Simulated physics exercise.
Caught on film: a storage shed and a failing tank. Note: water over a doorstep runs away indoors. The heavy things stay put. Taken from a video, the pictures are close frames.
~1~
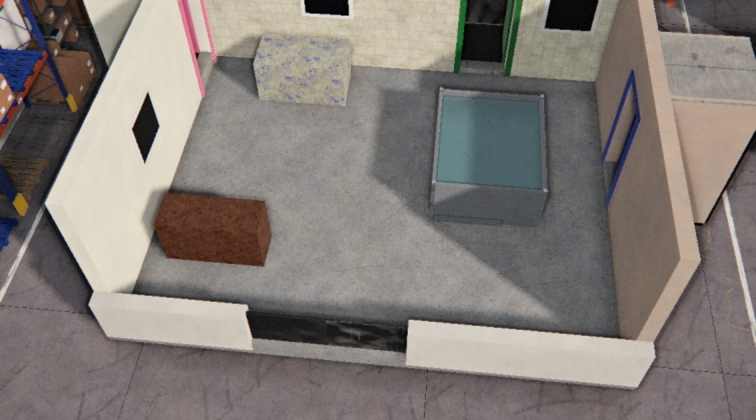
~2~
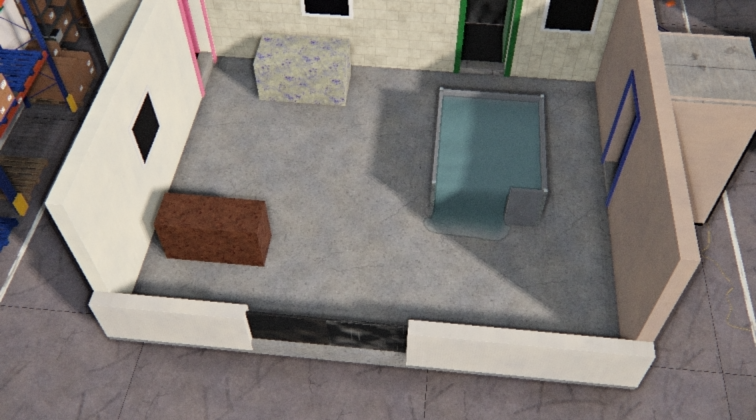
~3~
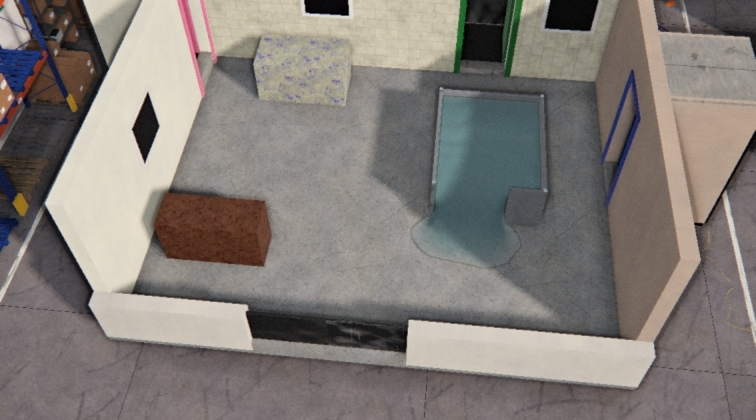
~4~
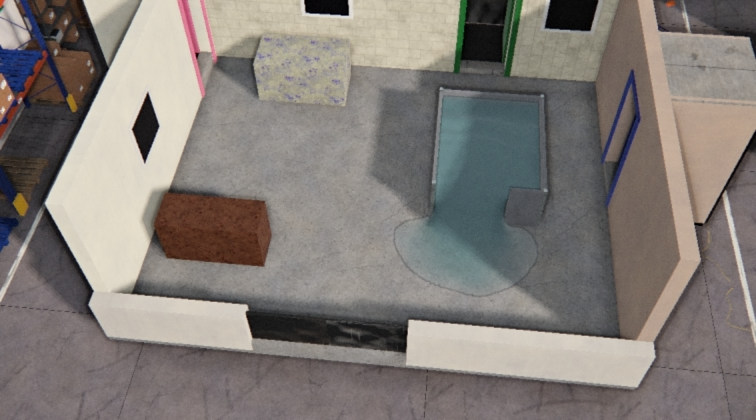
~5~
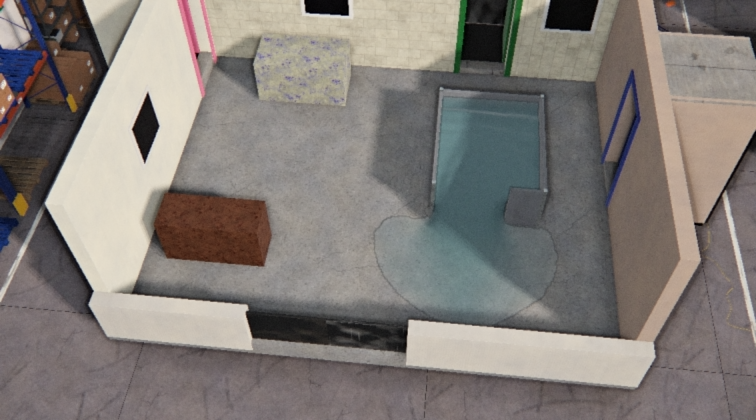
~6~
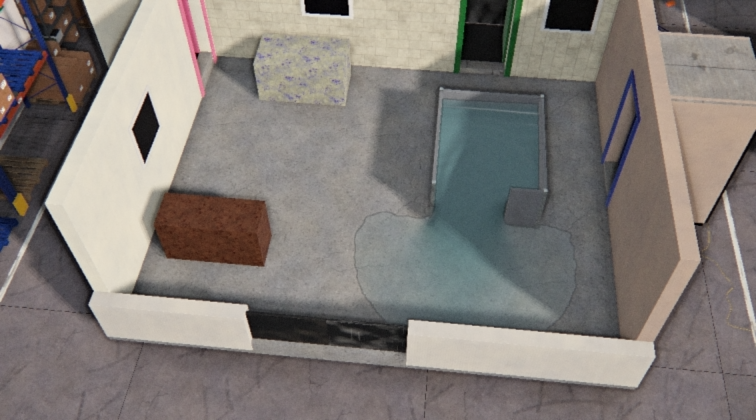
The open tank of water stood whole and still in a walled room, then part of its near side was gone and water poured out, spreading across the grey floor to the front wall.
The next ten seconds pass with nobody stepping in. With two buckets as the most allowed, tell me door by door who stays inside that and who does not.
Here it is: The pink door stays inside it; the blue door stays inside it; the green door stays inside it.
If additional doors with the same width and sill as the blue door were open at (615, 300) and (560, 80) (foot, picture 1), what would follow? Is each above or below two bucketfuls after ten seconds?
Lab note, doors in listed order: Over the limit, over the limit.
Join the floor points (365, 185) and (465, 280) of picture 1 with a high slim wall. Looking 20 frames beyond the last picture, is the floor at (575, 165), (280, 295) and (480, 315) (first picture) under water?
Outcome per location, in sequence: Soaking, soaking, soaking.
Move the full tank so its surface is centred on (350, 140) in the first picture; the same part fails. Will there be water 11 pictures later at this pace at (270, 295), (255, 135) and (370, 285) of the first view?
Soaked, bone-dry, soaked.
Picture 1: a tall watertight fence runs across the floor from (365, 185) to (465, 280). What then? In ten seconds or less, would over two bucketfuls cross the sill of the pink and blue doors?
Note - pink: Short of threshold; blue: Short of threshold.
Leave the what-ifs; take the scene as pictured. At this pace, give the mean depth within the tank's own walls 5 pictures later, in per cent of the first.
Roughly 60 percent.
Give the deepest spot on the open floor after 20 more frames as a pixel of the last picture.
It will be deepest around (124, 317).
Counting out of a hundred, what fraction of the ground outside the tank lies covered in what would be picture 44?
I'd put it at roughly 80 per cent.
A moment on, water covers 25 % of the floor; the pink door not reached, the blue door not reached, the green door not reached.
Next, water covers 30 % of the floor; the pink door not reached, the blue door not reached, the green door not reached.
Then, water covers 45 % of the floor; the pink door not reached, the blue door wet at the sill, nothing in, the green door not reached.
Later, water covers 80 % of the floor; the pink door wet at the sill, nothing in, the blue door wet at the sill, nothing in, the green door wet at the sill, nothing in.
In the end, water covers 100 % of the floor; the pink door wet at the sill, nothing in, the blue door wet at the sill, nothing in, the green door wet at the sill, nothing in.
